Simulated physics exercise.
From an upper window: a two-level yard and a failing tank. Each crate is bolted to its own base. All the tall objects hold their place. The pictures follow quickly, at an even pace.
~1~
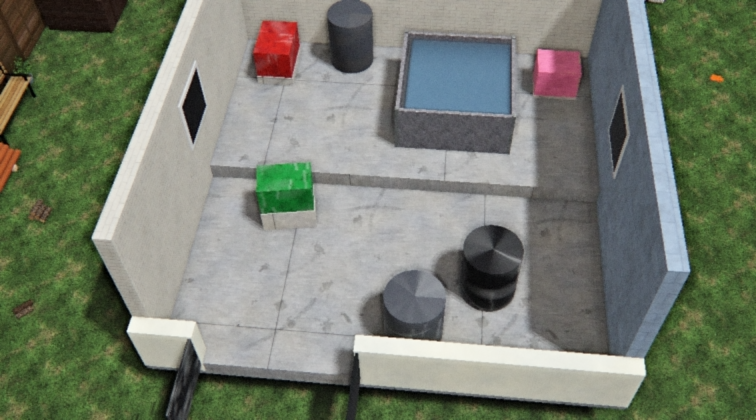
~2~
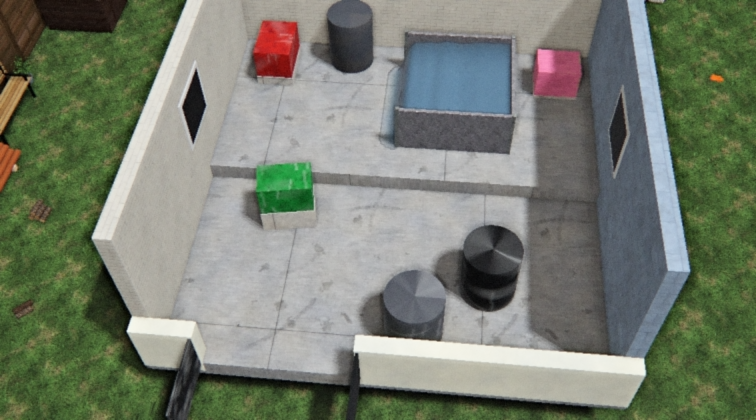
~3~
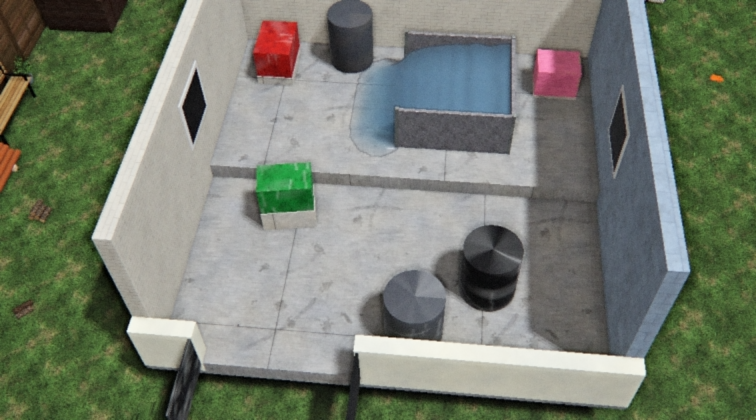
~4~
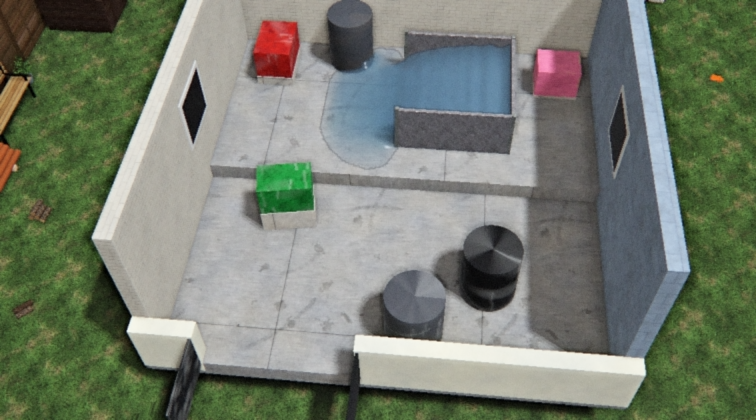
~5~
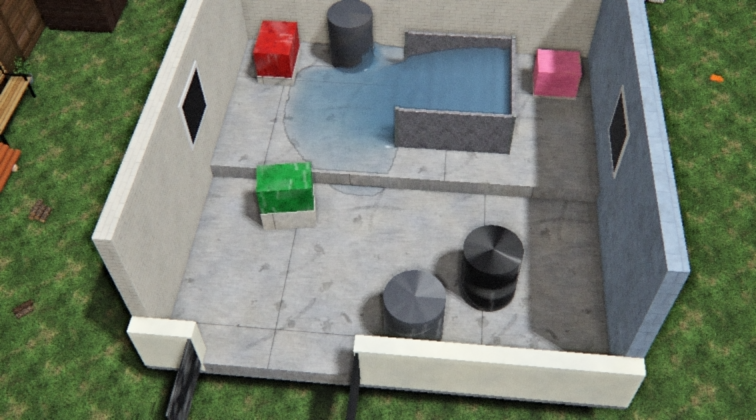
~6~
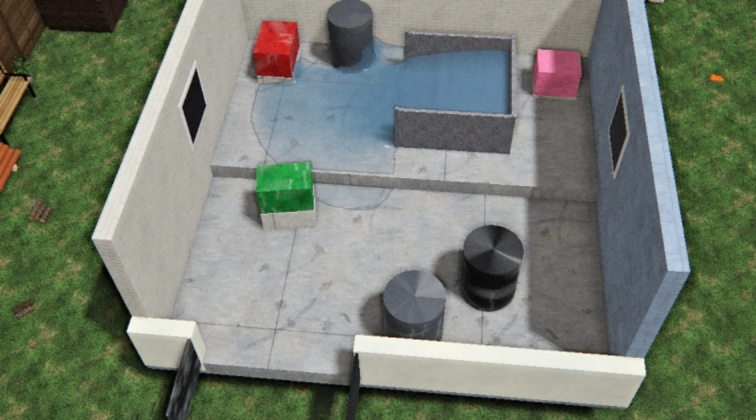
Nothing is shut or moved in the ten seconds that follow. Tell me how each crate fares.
The red crate gets wet; the pink crate gets wet; the green crate stays dry.
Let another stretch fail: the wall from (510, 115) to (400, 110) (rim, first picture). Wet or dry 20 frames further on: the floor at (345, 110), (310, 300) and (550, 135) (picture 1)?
One after the other: Dry, wet, no water.
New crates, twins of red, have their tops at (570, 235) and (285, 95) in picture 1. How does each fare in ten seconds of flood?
In that order: Remains dry, gets wet.
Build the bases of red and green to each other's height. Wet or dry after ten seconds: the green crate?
Green crate takes water.
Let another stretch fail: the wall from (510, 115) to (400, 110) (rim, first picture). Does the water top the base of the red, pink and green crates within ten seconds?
My reading: Red is safe; pink remains dry; green keeps dry.
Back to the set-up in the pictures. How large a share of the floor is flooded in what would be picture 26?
Roughly 55 per cent.
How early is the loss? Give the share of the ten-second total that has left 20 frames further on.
Near 15 in a hundred.
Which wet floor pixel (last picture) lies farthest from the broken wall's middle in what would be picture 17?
I would point to (170, 322).
A moment on, water covers 30 % of the floor; the red crate water round its plinth, the pink crate not reached, the green crate water round its plinth.
Next, water covers 40 % of the floor; the red crate water round its plinth, the pink crate water round its plinth, the green crate water round its plinth.
Then, water covers 55 % of the floor; the red crate water round its plinth, the pink crate water round its plinth, the green crate water round its plinth.
Later, water covers 80 % of the floor; the red crate water round its plinth, the pink crate water round its plinth, the green crate water round its plinth.
In the end, water covers 95 % of the floor; the red crate was topped, the pink crate was topped, the green crate stayed above the water.
